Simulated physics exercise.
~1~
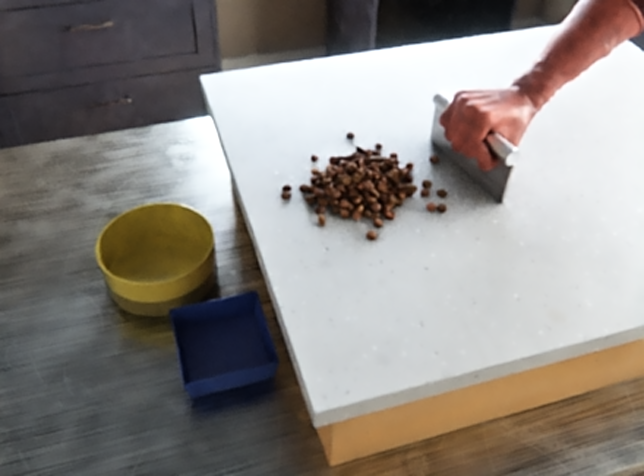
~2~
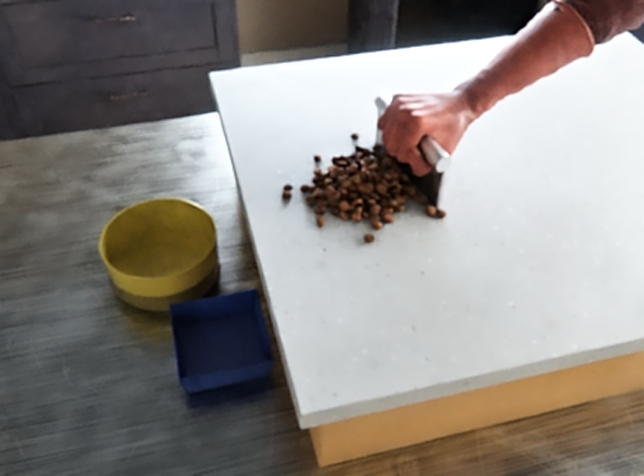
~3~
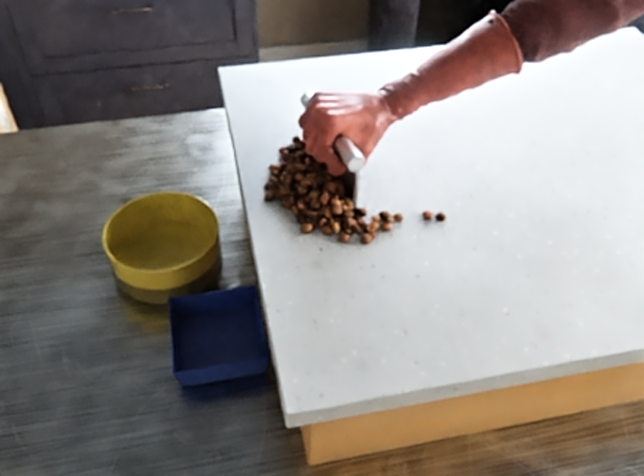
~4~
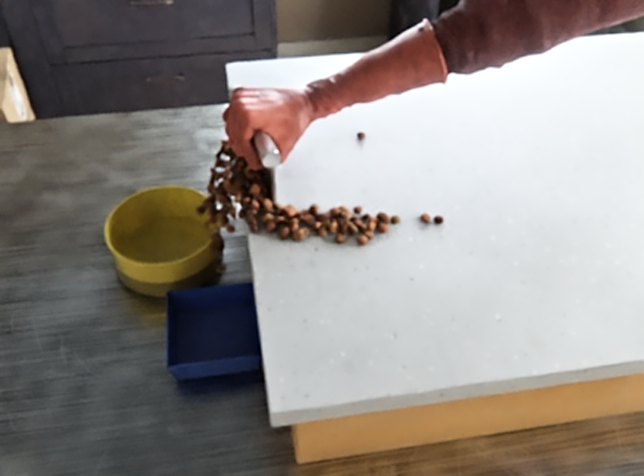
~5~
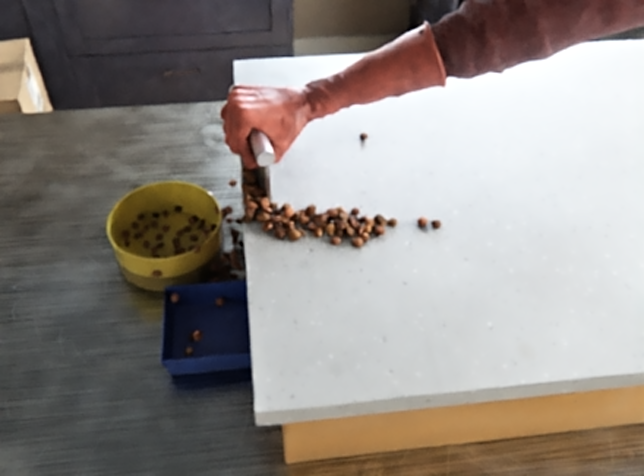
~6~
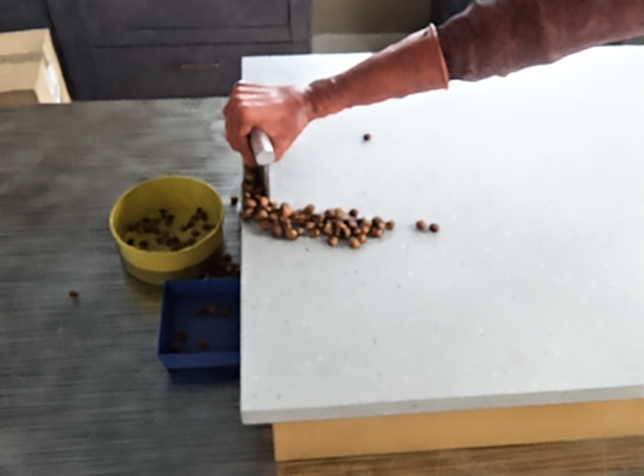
A hand scrapes brown pieces left off a white tabletop, some landing in containers, many remaining.
